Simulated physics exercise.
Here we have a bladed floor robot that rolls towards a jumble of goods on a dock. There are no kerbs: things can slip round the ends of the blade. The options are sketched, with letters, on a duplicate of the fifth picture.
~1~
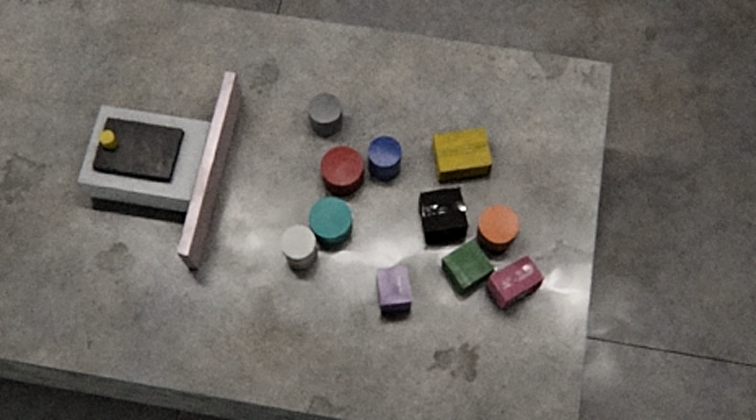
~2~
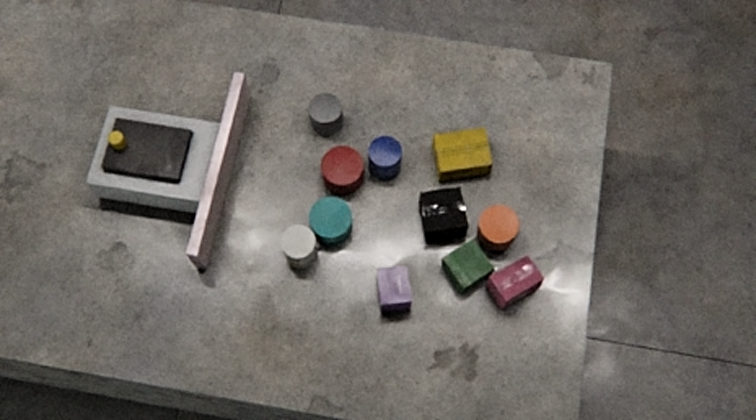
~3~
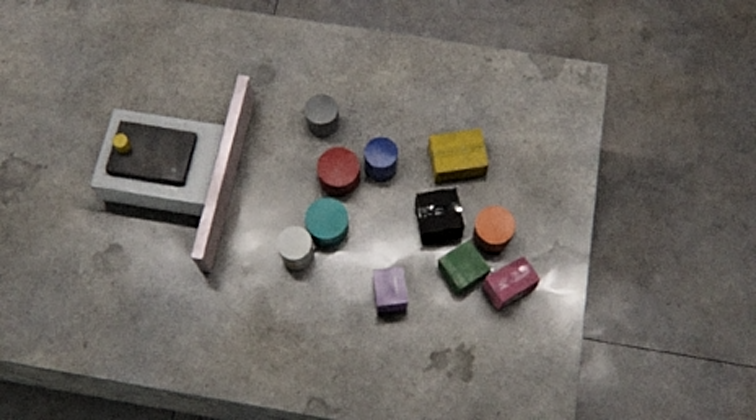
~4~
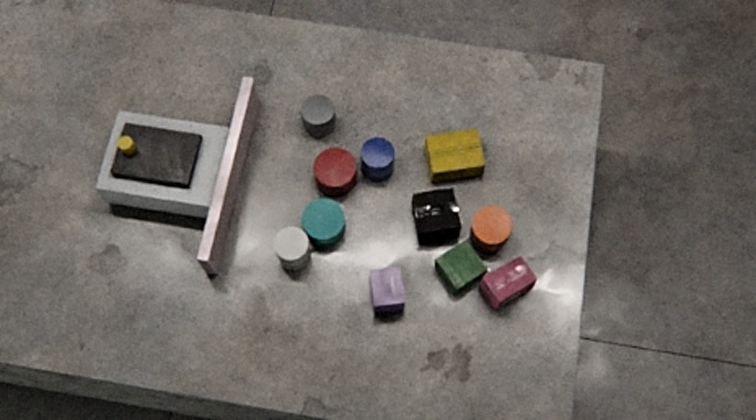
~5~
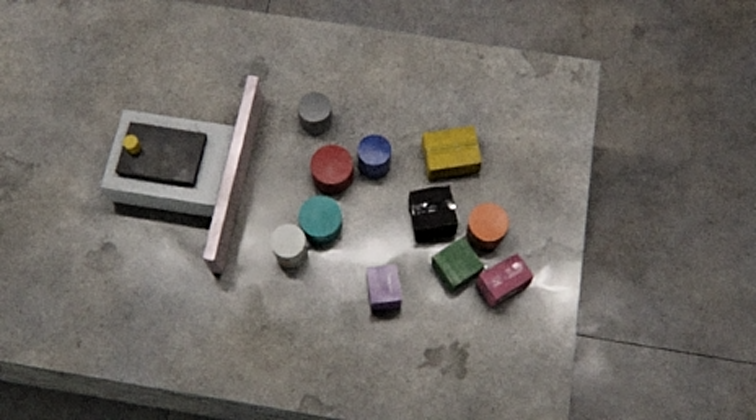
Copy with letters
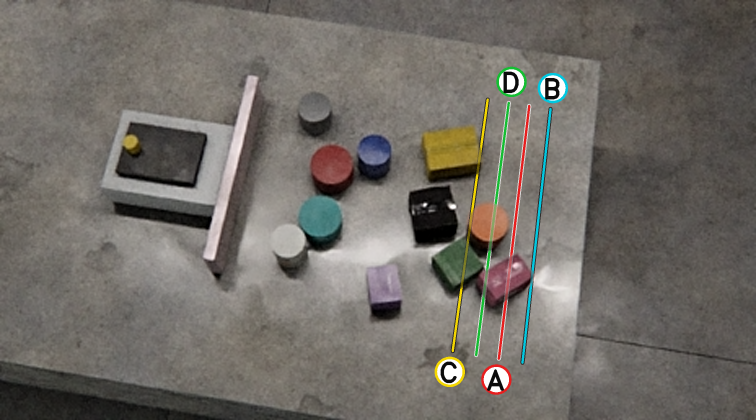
At first, a pale machine with a wide pink blade sits on a grey slab, left of a scattered group of colourful round containers and boxes. It then creeps a short way right, narrowing the gap to the untouched goods, which keep their arrangement while the whole view shifts very slightly.
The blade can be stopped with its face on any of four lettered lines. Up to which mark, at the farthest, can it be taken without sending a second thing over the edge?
A is the last line within the limit.
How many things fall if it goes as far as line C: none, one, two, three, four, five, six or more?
By then, none.
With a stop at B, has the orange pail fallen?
Yes.
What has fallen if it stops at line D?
It is the orange pail.
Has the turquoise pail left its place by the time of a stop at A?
Yes.
On the marked copy, A at (515, 226); B at (537, 229); C at (471, 219); D at (493, 222).
With A. Early on, robot (268, 170); grey canister (371, 122); white pail (344, 261).
Further on, robot (371, 186); orange pail (543, 232); pink parcel (518, 290).
At the end, robot (450, 198); orange pail over the edge; black box (580, 236); one fallen.
As for the rest, B drops three; C is within the limit but short; D is within the limit but short.
